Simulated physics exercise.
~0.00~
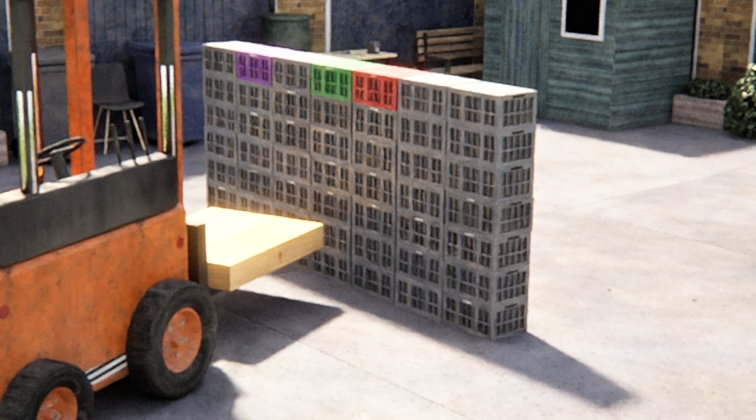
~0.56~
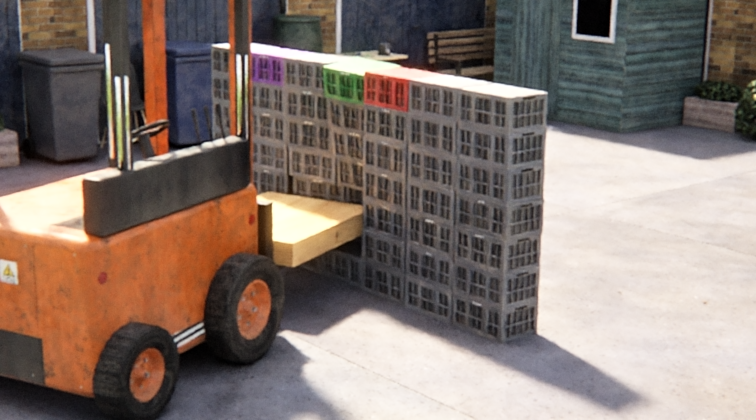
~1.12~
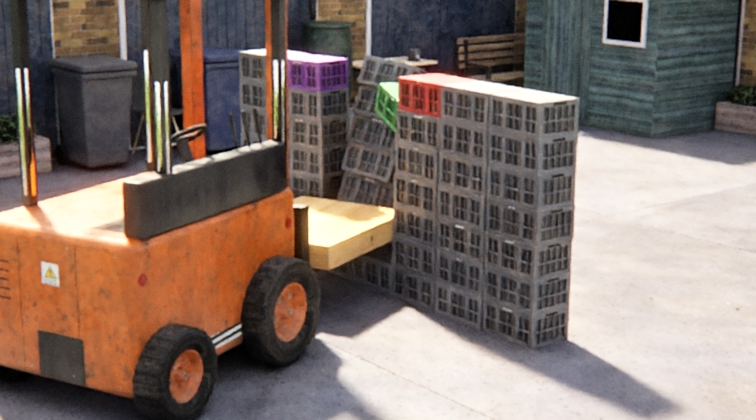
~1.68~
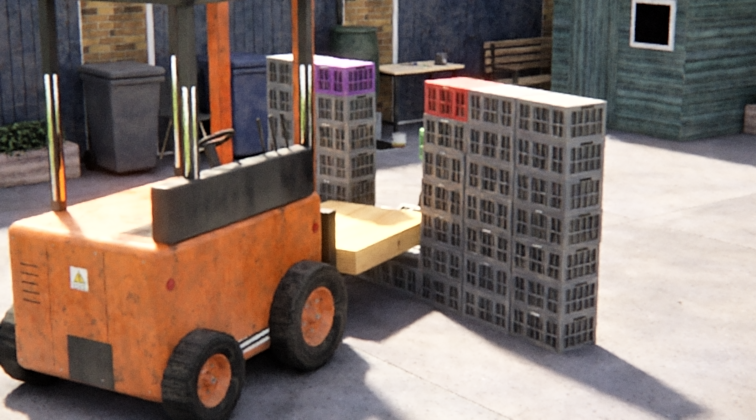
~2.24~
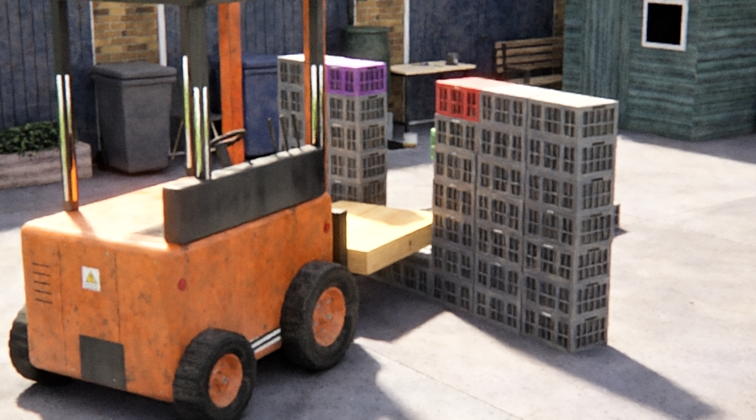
An orange forklift pushes a block into a crate wall, knocking a gap beside the red crate, which stays up.
